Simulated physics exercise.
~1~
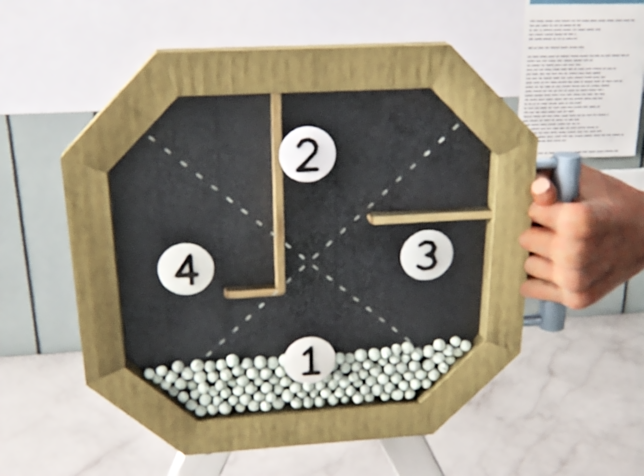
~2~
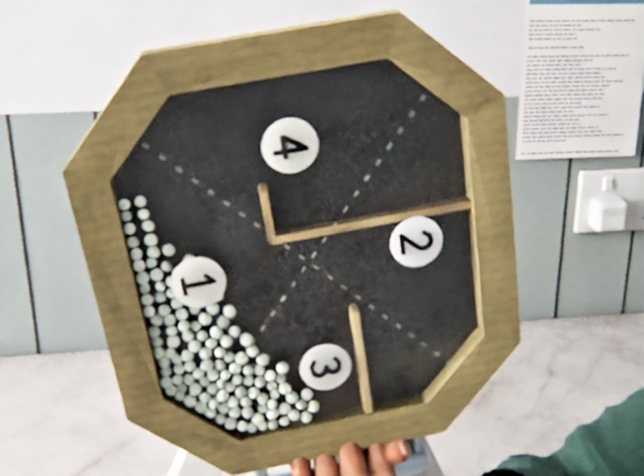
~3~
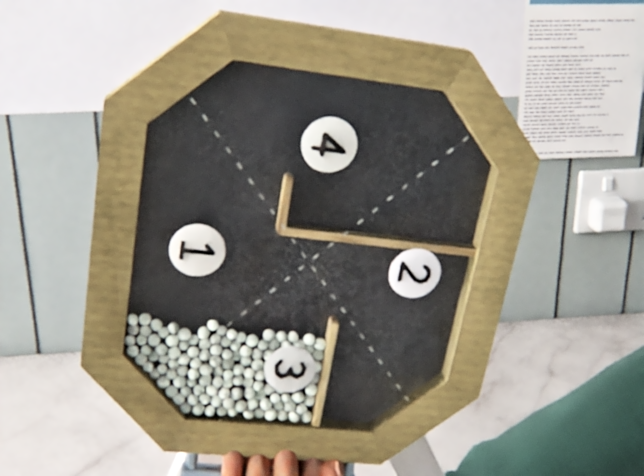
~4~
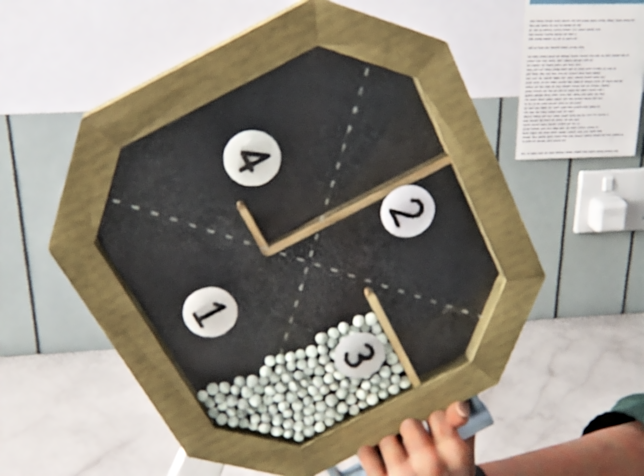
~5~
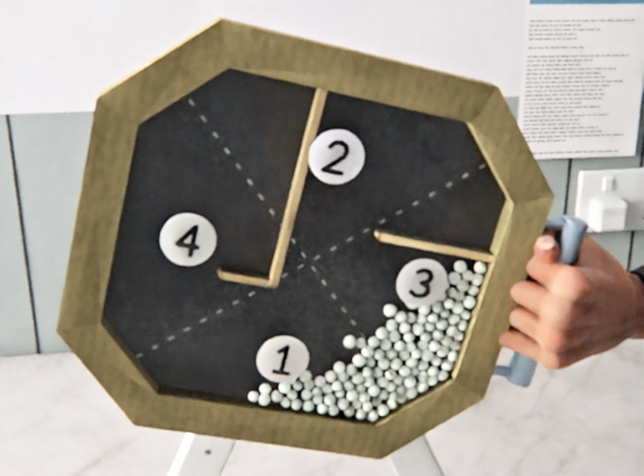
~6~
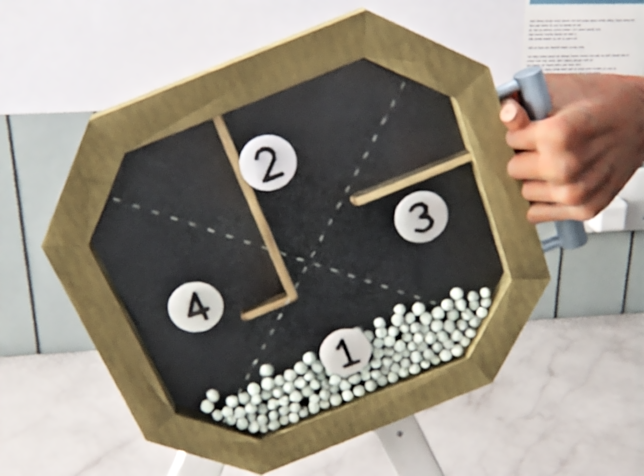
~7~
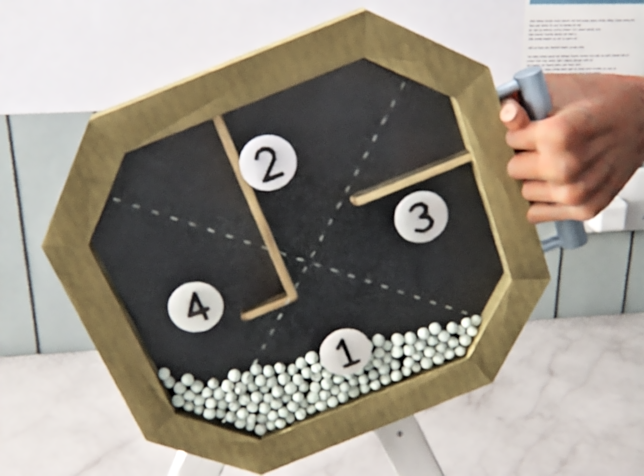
The small white beads lie in a layer along the bottom of an eight-sided, wood-framed case with a dark back, two thin inner walls and four numbered discs. A hand on the side handle turns the case clockwise by more than a quarter turn, and the beads slide down to the left, then settle in the section marked three against the short wall. The hand swings the case back anticlockwise, spilling the beads along the lower right side. It stops tilted slightly past level, and the beads slip leftward into a sloping layer, mostly around the disc marked one.
